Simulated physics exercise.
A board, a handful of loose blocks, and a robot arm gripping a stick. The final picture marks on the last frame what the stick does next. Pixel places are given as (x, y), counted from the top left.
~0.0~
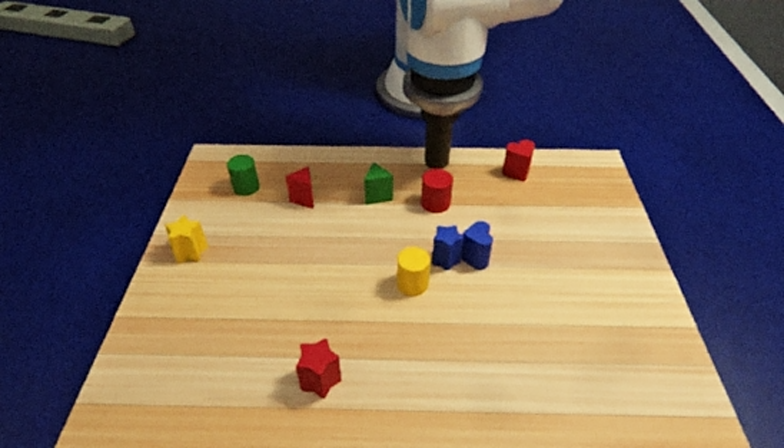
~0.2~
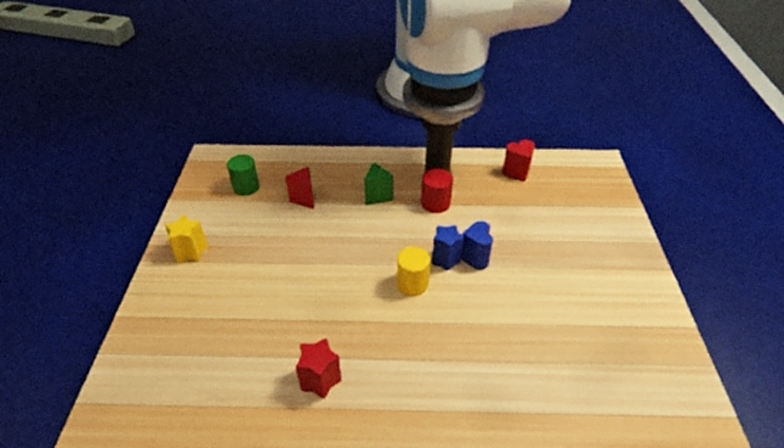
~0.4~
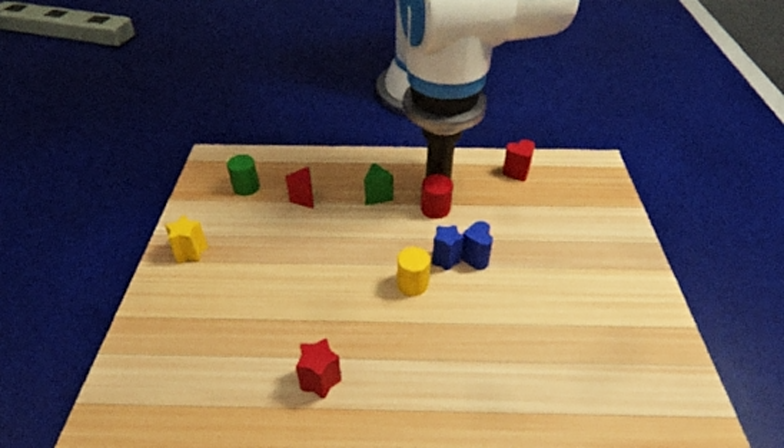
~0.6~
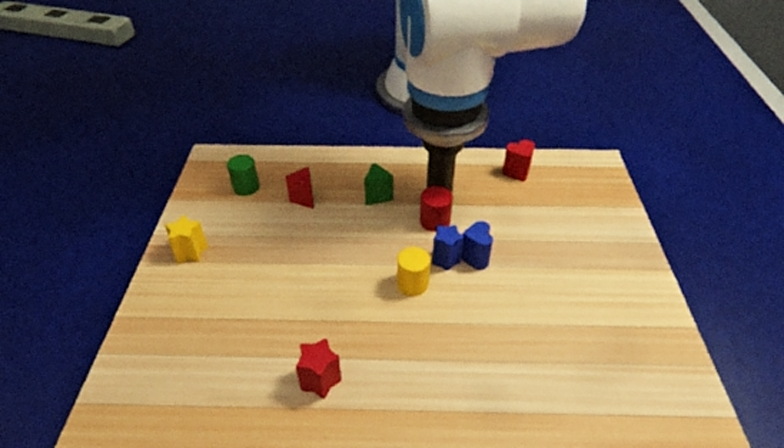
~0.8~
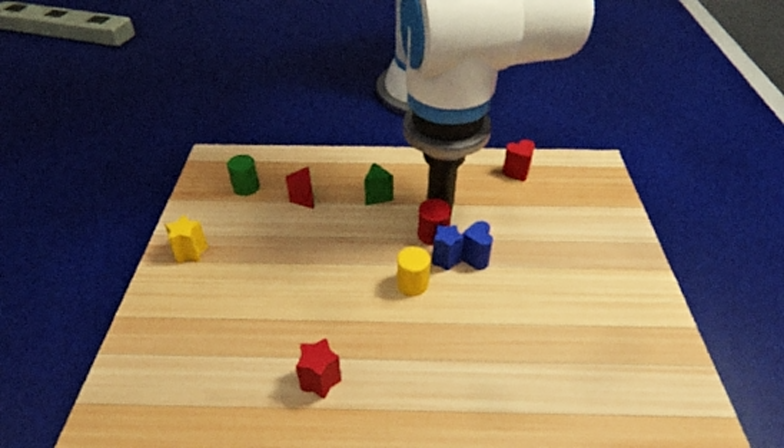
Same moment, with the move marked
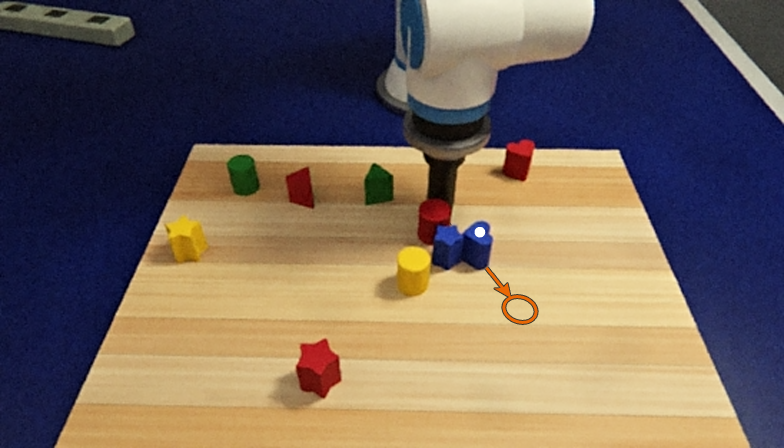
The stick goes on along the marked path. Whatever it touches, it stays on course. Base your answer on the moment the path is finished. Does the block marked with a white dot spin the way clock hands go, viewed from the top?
Yes - that is the case.
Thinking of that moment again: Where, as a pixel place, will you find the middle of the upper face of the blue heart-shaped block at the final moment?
I expect it at (531, 309).
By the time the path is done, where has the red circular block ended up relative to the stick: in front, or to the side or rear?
In the end it is beside or behind the stick.
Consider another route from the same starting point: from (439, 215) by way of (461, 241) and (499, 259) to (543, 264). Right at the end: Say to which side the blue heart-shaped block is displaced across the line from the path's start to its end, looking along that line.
Its sideways move is to the right.
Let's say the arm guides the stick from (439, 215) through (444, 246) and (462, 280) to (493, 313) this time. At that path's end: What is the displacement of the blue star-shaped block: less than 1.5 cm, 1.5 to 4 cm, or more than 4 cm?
That one ends up more than 4 cm from where it is now.
Drawn move, from (439, 215) directly to (520, 309); the dot is on the blue heart-shaped block.
On the path given first. One third of the way, stick (467, 234); red circular block (435, 221); blue star-shaped block (448, 240), turned 20° anticlockwise; blue heart-shaped block (483, 237).
Two thirds of the way, stick (494, 266); red circular block (435, 221); blue star-shaped block (448, 240), turned 20° anticlockwise; blue heart-shaped block (506, 271), turned 40° clockwise.
At the end, stick (522, 300); green triangle still; red circular block (435, 221); blue star-shaped block (448, 240), turned 20° anticlockwise; blue heart-shaped block (531, 309), turned 60° clockwise.
